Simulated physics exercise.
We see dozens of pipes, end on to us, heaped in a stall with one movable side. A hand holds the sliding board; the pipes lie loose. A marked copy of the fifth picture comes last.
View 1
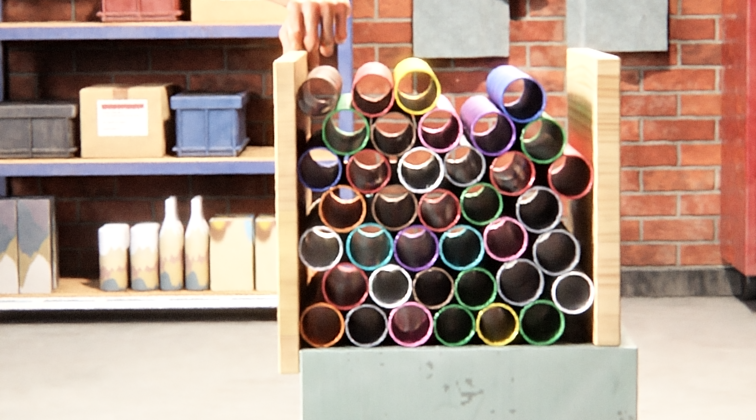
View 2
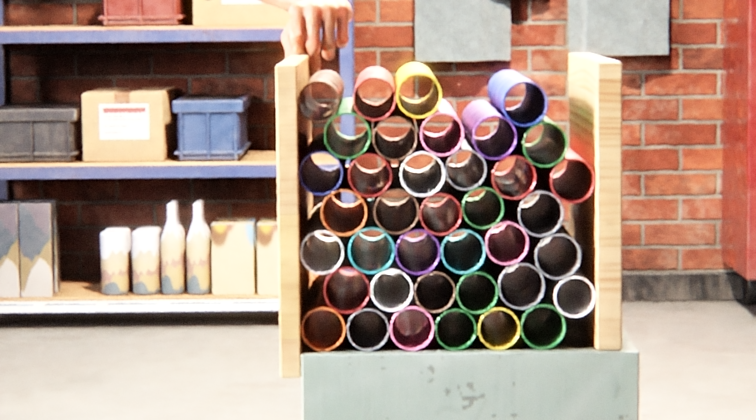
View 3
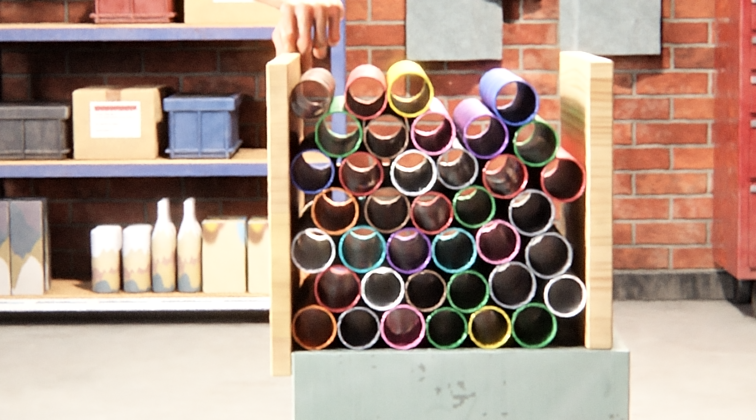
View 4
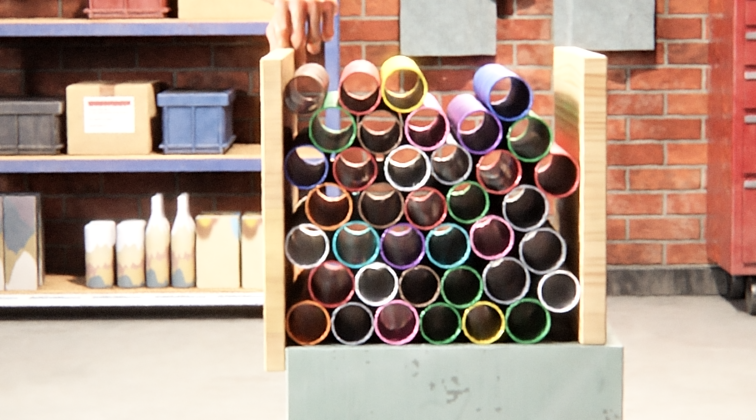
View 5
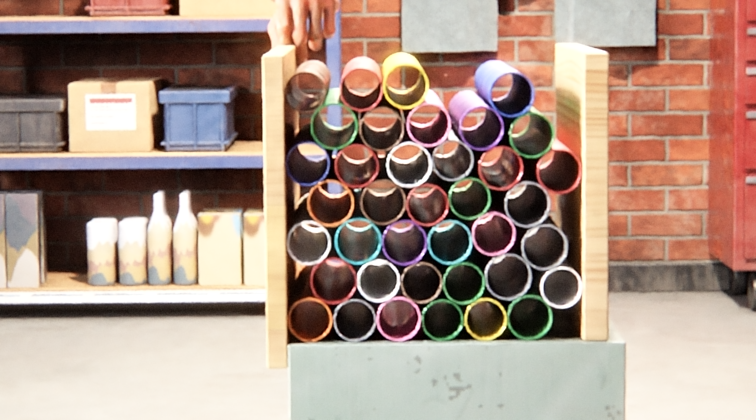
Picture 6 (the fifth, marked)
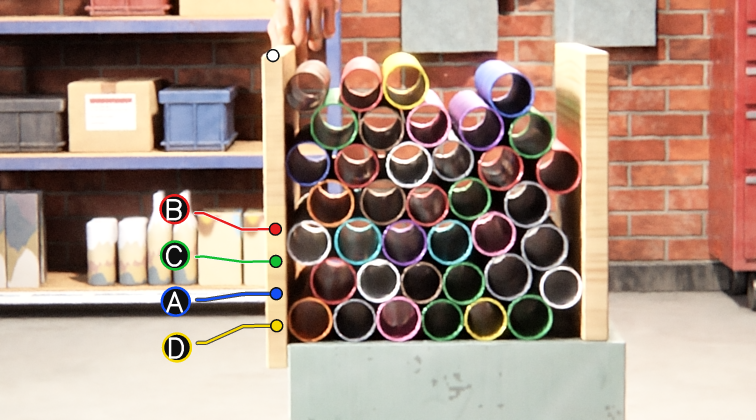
The clip opens on a stack of loose, colourful pipes, seen end-on between two upright wooden boards, with a hand at the top of the left board. The whole view shifts slightly down, then left and back up, while the hand stays in place and the pipes keep their arrangement.
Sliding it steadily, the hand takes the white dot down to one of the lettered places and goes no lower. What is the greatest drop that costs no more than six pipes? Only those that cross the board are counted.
Lower it to C and no more.
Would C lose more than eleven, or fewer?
Fewer than eleven.
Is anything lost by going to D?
Yes, at D.
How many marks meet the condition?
The number is two.
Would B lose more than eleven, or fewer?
Fewer than eleven.
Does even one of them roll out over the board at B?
At B: Yes.
On the marked copy, A at (276, 294); B at (275, 229); C at (275, 261); D at (276, 326); the white dot at (273, 56).
Taking C. A third of the way, top of the board (285, 144).
Two thirds of the way, top of the board (286, 242).
When it is over, top of the board (287, 260), four out over the board.
As for the rest, A more than six out over the board; B four out over the board; D more than six out over the board.
